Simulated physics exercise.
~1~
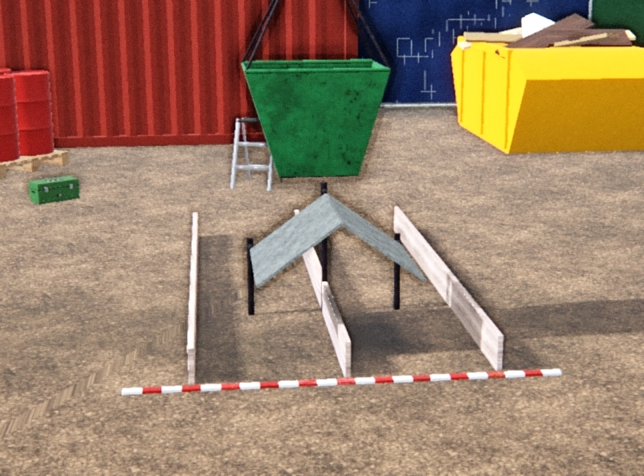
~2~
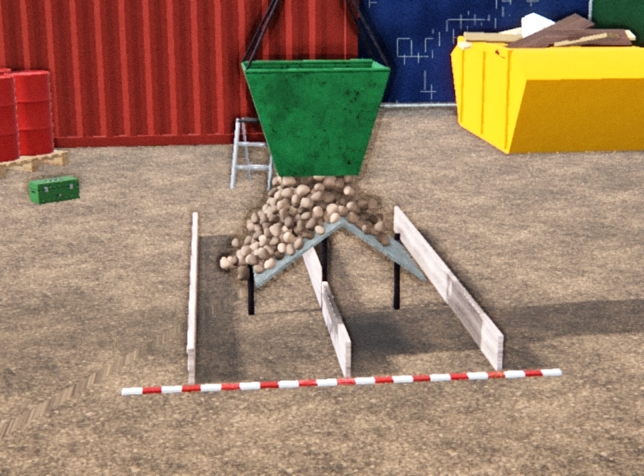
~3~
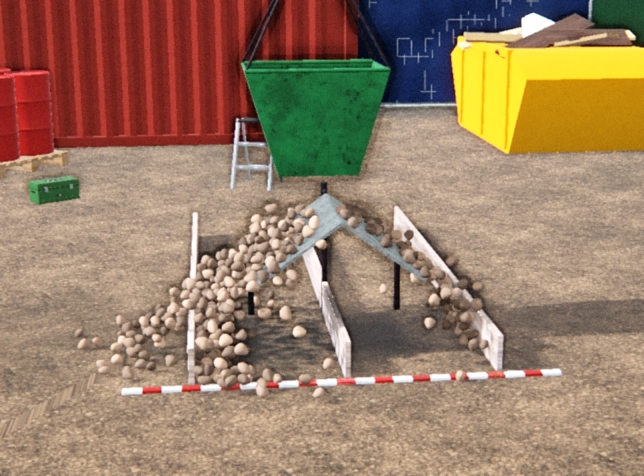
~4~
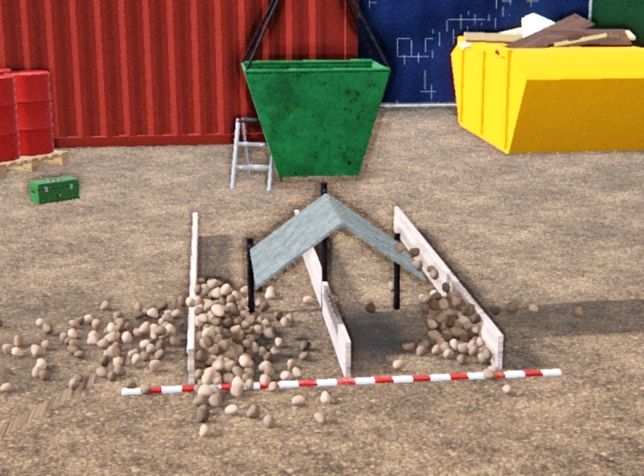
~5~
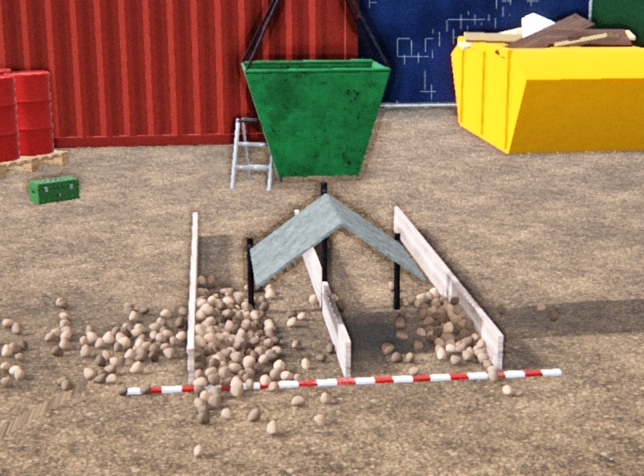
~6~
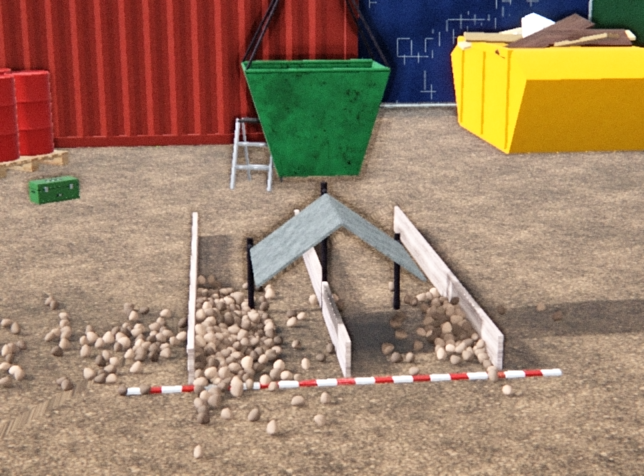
Green crane skip dropping round stones onto a fixed steel ridge, most settling in the left bay, fewer right, some outside.
